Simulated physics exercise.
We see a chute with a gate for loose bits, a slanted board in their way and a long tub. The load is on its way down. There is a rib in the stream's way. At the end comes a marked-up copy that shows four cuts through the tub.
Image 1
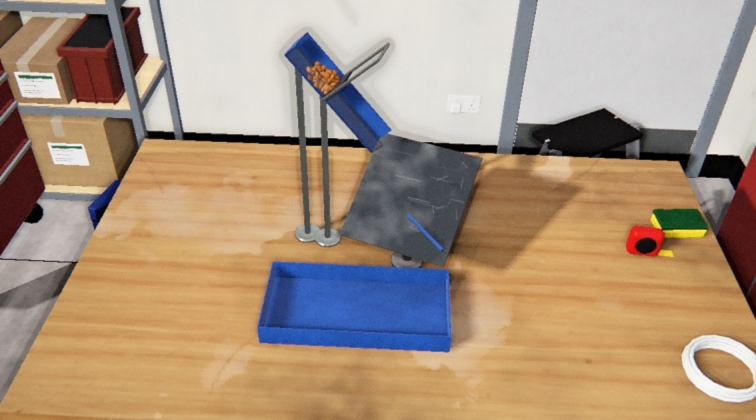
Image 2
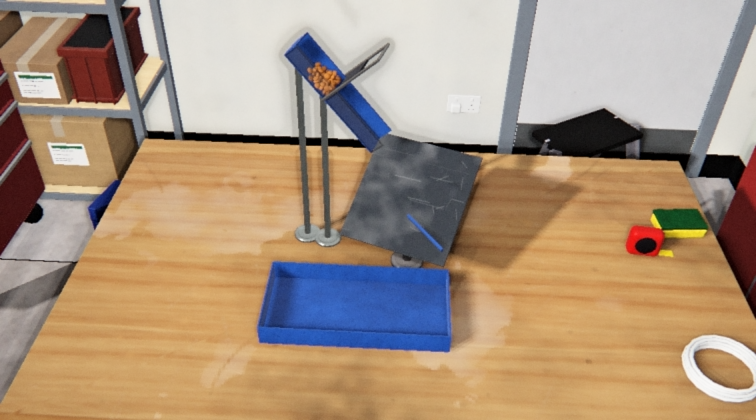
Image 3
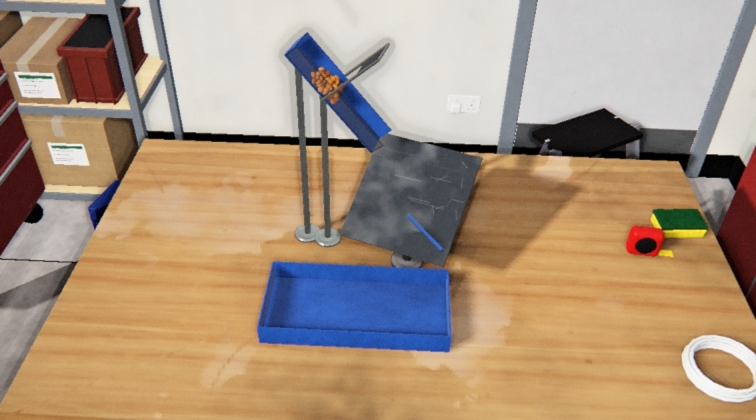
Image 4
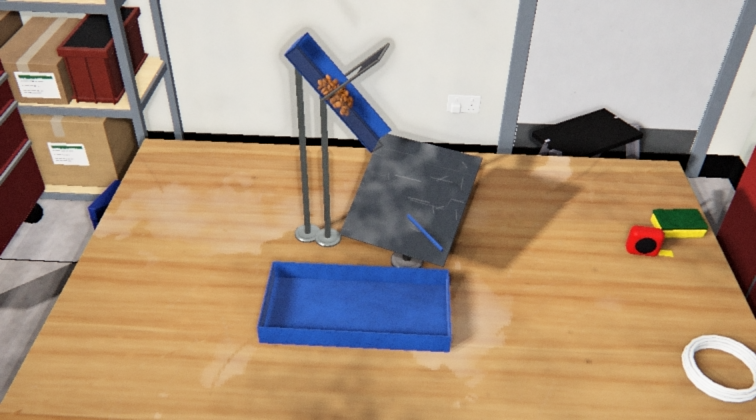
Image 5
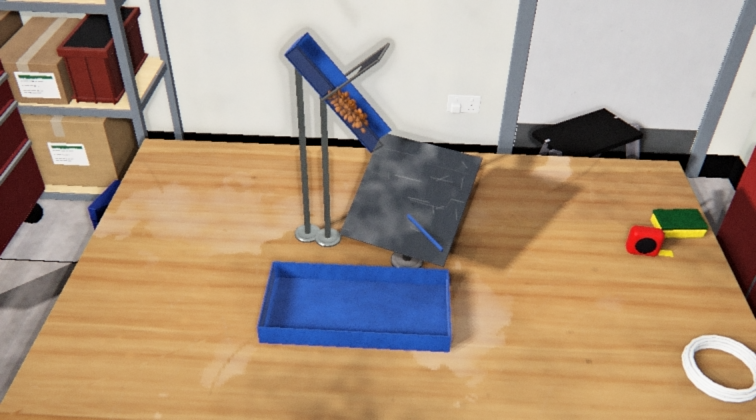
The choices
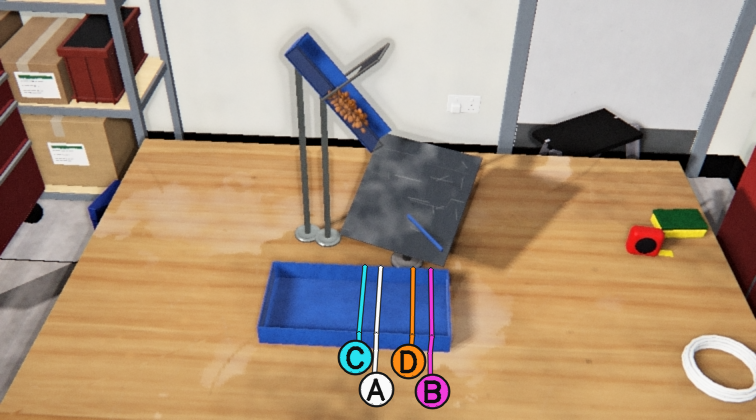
Orange-brown bits of kibble slide down a sloping blue chute on thin grey stands, bunched behind a grey gate at first, then stretching out along its lower half. Seen from above and in front by a still camera, the wooden workbench stands in a workshop with shelves of boxes at left. A tilted dark board with a small blue rib sits below the chute, behind an empty blue tub, with a red tape measure, a green-and-yellow sponge and a white ring at right.
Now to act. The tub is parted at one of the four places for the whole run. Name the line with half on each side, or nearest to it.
A works best here.
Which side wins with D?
Left.
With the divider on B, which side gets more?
The left side.
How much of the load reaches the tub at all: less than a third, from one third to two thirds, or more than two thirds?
It is from one third to two thirds.
On the marked copy, line A crosses the front rim at (376, 333); line B crosses the front rim at (431, 336); line C crosses the front rim at (359, 332); line D crosses the front rim at (412, 335).
If A is chosen, of what is caught, about half on the left of the divider, about half on the right.
If B is chosen, of what is caught, nearly all on the left of the divider, a small part on the right.
If C is chosen, of what is caught, a small part on the left of the divider, most on the right.
If D is chosen, of what is caught, nearly all on the left of the divider, a small part on the right.
